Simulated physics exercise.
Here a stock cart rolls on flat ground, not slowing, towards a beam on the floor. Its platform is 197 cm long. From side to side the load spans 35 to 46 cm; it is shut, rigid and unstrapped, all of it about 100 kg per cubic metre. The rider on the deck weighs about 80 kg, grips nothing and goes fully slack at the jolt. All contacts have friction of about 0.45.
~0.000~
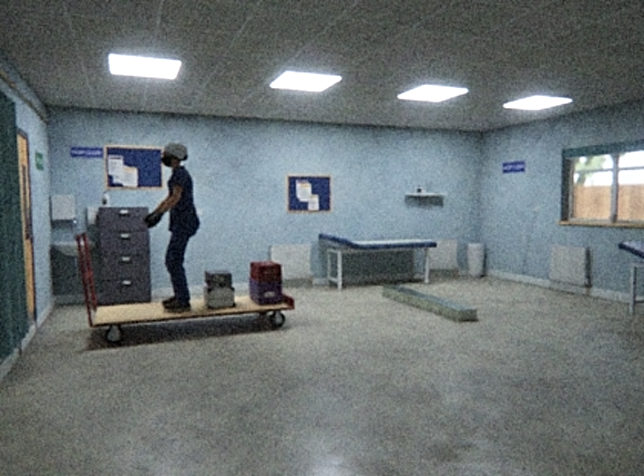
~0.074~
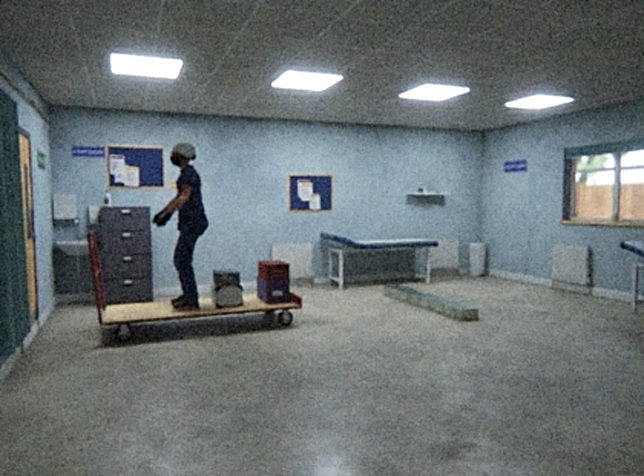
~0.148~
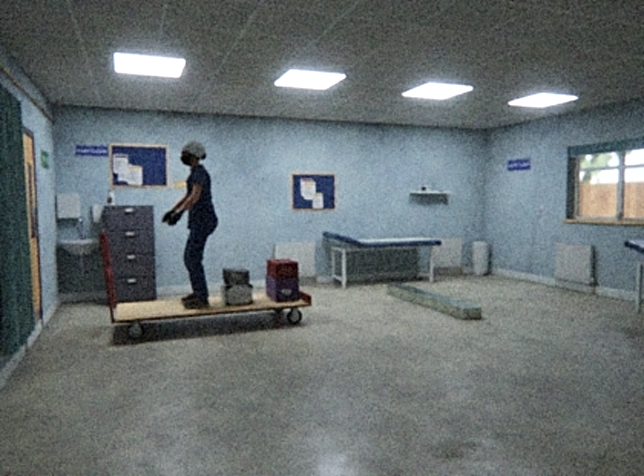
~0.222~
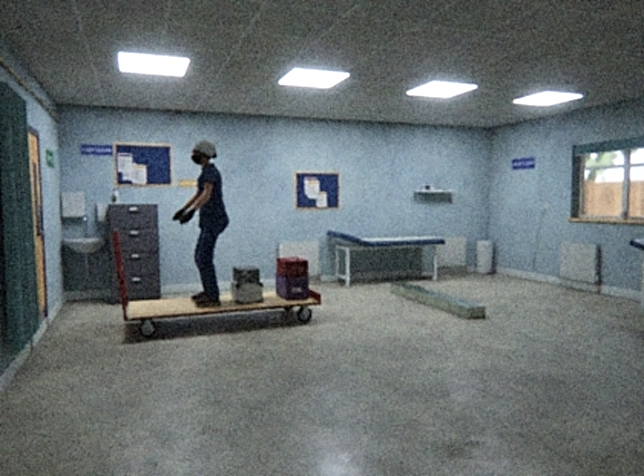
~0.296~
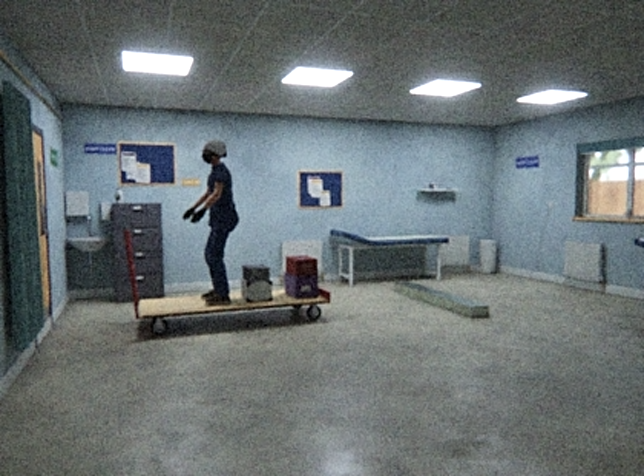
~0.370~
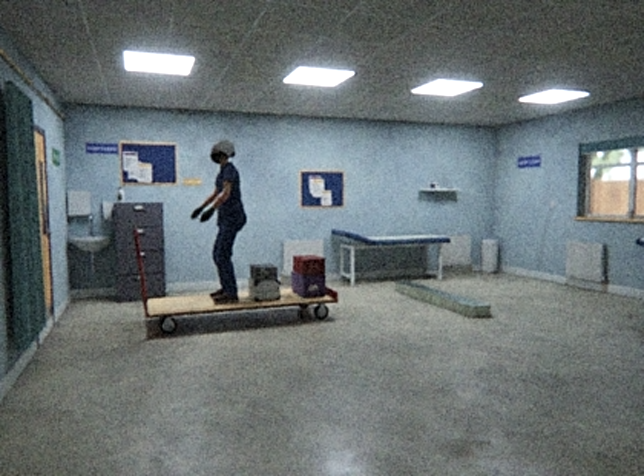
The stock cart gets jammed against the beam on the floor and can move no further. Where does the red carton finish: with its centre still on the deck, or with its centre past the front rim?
The red carton finishes still on the deck.
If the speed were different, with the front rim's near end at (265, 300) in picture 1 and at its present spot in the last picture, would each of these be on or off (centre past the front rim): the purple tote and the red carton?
In that case the purple item would stay put and the red item would go over.
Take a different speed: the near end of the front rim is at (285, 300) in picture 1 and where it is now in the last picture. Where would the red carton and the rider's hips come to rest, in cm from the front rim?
Red 40 past, hips 60 behind.
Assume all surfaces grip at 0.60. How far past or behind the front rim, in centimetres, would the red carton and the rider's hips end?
In that case, behind the front rim: Red at 10 cm, hips at 40 cm.
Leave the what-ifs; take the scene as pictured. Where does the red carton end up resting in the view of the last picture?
Roughly at (429, 259).
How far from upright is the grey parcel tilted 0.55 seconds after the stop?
Around 10° from upright.
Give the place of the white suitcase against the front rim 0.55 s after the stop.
About 65 cm behind the rim.
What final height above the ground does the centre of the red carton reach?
Roughly 55 centimetres.
After 1.92 s the deck stops.
After 2.17 s the red carton is 9 cm behind the rim, tilted 0°, near (429, 259) in the last picture's view.
After 2.47 s the red carton is 9 cm behind the rim, tilted 0°, near (429, 259) in the last picture's view.
After 2.92 s the red carton is 9 cm behind the rim, tilted 0°, near (429, 259) in the last picture's view.
After 5.9 s, nothing is past the rim; behind it, grey parcel, white suitcase, red carton, purple tote and the rider's hips.
